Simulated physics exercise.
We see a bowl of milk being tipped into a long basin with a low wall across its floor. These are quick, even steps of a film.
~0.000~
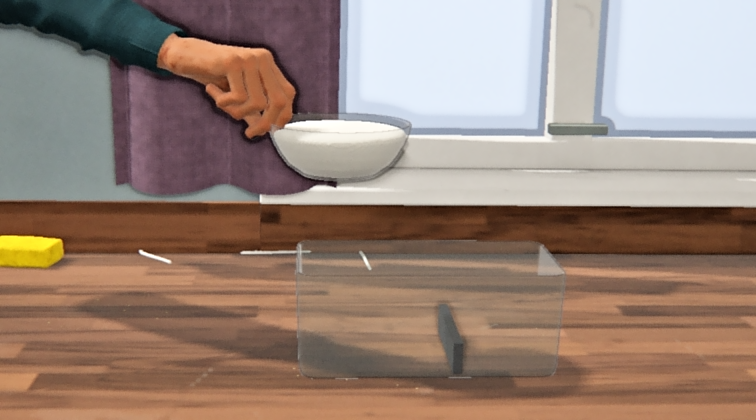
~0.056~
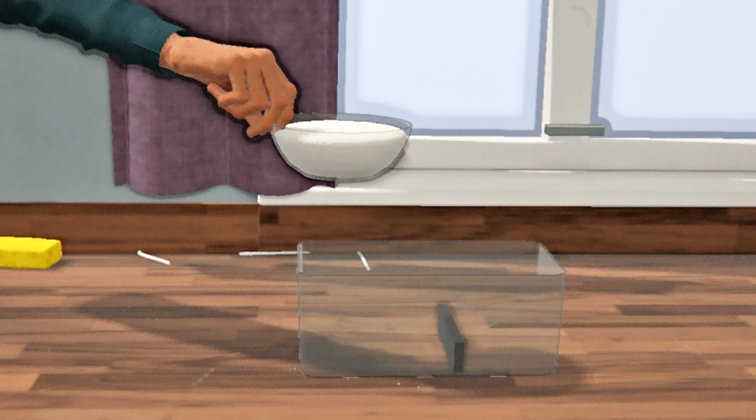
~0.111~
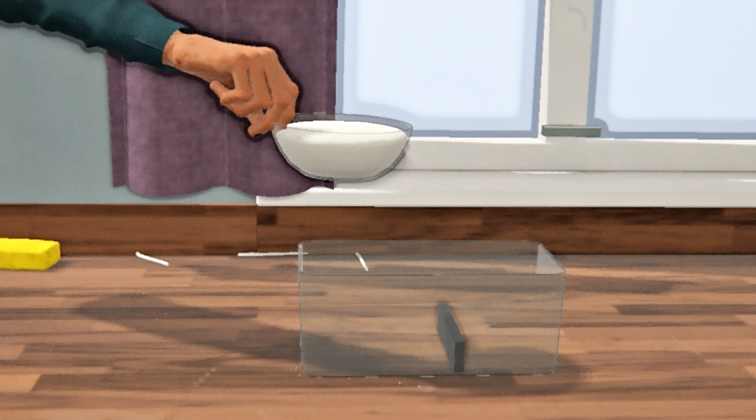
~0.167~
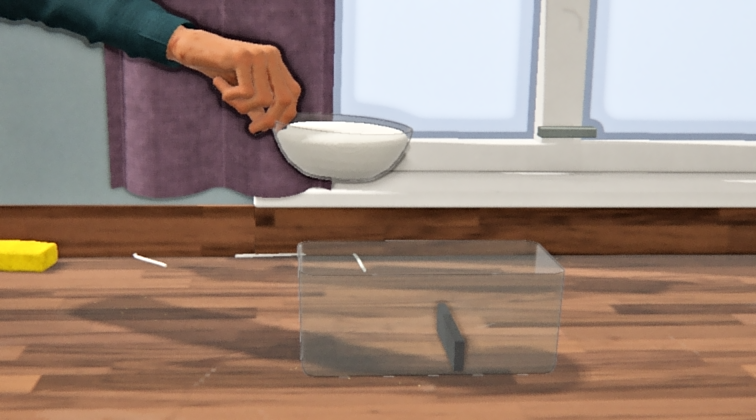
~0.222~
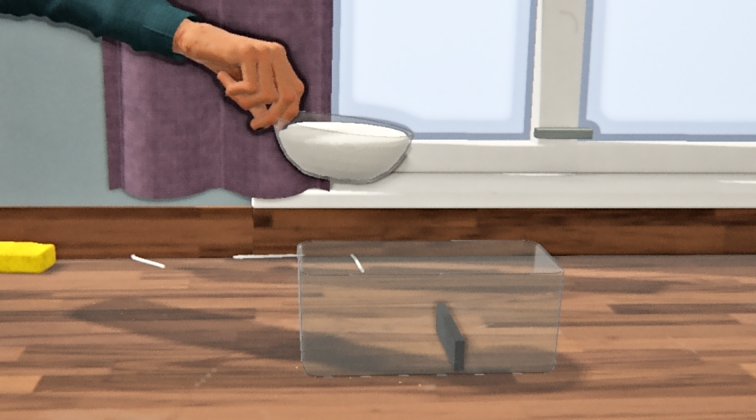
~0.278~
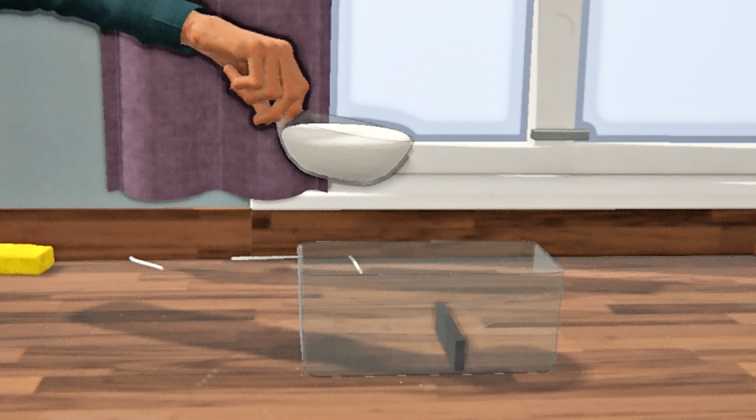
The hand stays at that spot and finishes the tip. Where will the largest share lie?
The right-hand part.
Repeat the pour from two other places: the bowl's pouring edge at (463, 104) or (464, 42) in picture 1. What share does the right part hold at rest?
Roughly 75 per cent, and 65 per cent.
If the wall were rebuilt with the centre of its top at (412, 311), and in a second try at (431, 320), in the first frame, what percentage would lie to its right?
Near 90 % and 80 %.
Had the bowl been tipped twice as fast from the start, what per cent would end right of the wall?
Near 40 %.
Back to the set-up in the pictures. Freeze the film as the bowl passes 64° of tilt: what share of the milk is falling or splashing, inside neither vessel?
Near 35 %.
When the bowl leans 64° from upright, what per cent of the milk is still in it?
About 25 per cent.
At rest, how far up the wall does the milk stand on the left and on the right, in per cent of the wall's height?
Some 30 per cent left and 70 right.
Then, 0.77 s in, the tilt is 64° and 27 per cent is still to pour, 6 is left of the wall and 32 right of it.
Then, 1.13 s in, the tilt is 102° and 0 per cent is still to pour, 36 is left of the wall and 63 right of it.
Then, 1.51 s in, the tilt is 113° and 0 per cent is still to pour, 36 is left of the wall and 63 right of it.
Then, 1.92 s in, the tilt is 113° and 0 per cent is still to pour, 36 is left of the wall and 63 right of it.
Finally, 36 per cent lies left of the wall, 63 right of it and 1 outside.
